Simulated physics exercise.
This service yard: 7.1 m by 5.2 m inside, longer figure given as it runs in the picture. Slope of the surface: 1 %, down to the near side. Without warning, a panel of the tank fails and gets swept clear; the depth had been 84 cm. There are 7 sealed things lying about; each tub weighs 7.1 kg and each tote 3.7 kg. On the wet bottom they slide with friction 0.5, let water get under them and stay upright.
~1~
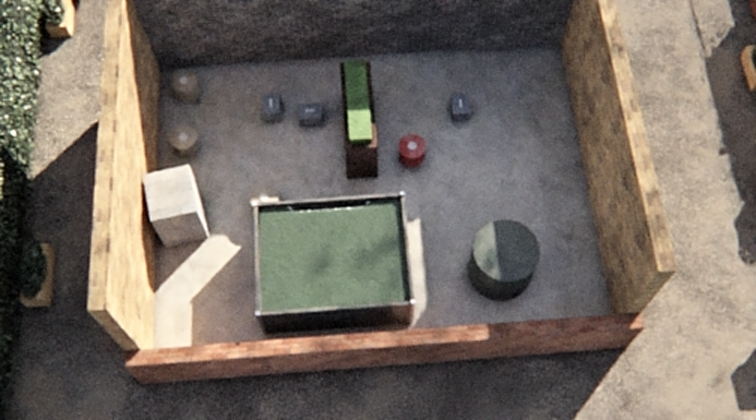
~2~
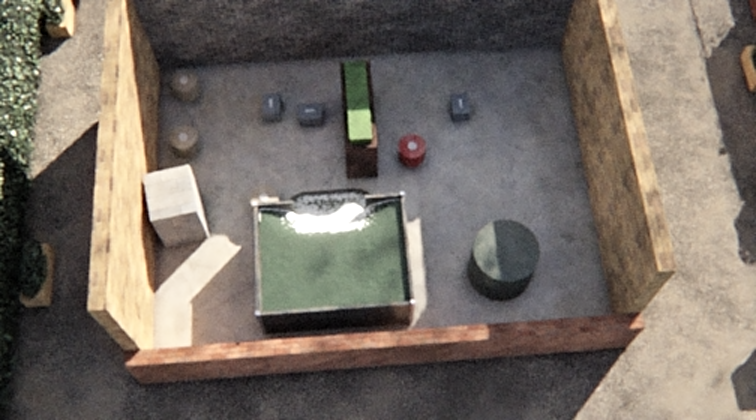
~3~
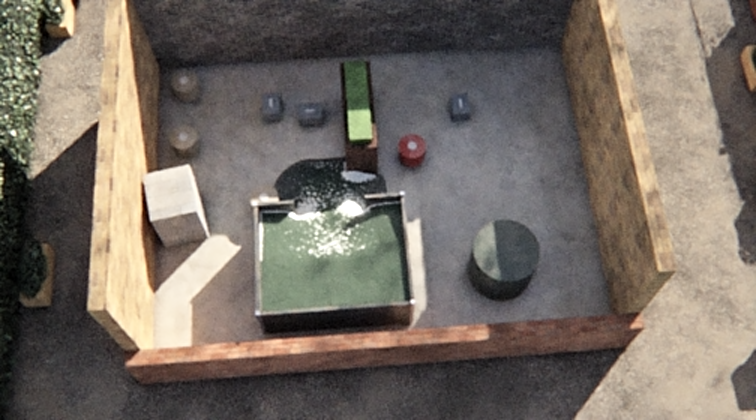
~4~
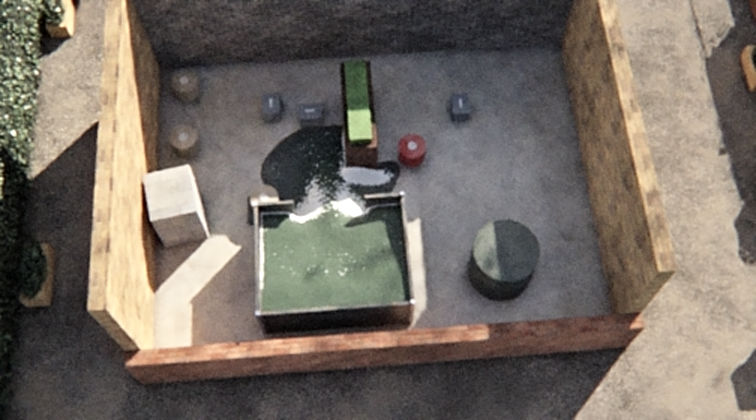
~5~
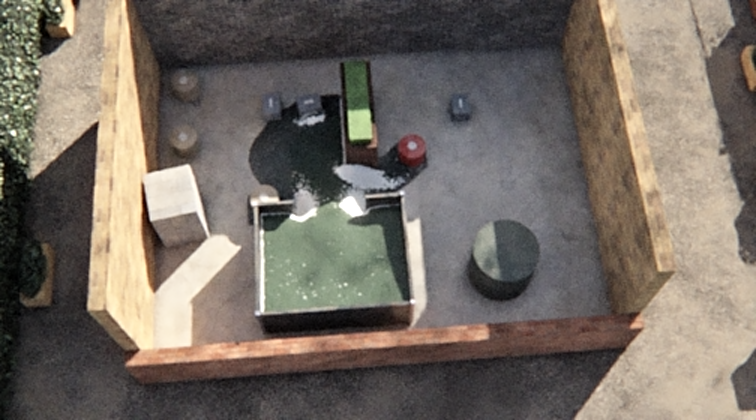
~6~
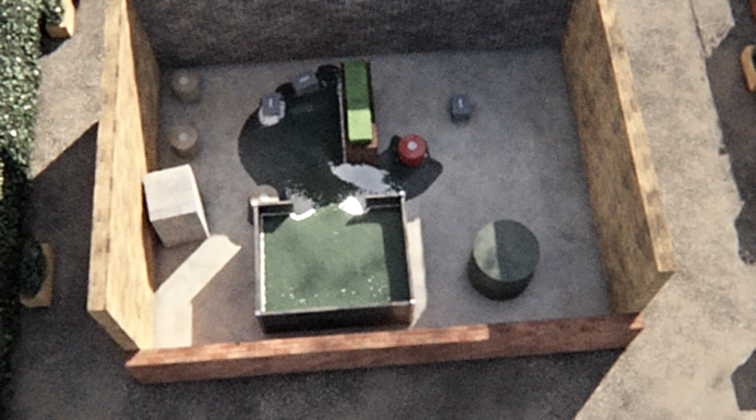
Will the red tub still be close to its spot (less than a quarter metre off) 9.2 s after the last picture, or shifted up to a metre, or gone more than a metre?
Greatly displaced.
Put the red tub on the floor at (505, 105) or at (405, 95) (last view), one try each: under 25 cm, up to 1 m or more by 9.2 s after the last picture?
At the first spot it winds up far off; at the second it winds up far off.
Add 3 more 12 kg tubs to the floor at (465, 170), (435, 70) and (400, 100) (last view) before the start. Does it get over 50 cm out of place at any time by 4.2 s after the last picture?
In turn: Past it, past it, short of it.
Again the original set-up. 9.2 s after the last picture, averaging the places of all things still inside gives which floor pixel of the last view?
It sits at about (391, 185).
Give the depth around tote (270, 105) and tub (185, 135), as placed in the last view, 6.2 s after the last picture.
Depths: Near 12 cm, then near 11 cm.
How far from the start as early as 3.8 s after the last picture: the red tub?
About 150 cm by then.
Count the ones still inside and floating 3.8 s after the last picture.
At that point I count 7.
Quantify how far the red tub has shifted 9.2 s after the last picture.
Around 350 cm from the start.
Then, 1.2 s after the last picture the red tub is near (440, 103), 0.9 m from its start, aground; 3 afloat.
Then, 3.8 s after the last picture the red tub is near (514, 131), 1.7 m from its start, afloat; 7 afloat.
Then, 6.2 s after the last picture the red tub is near (578, 238), 3.1 m from its start, afloat; 7 afloat.
Then, 9.2 s after the last picture the red tub is near (564, 304), 3.5 m from its start, afloat; 7 afloat.
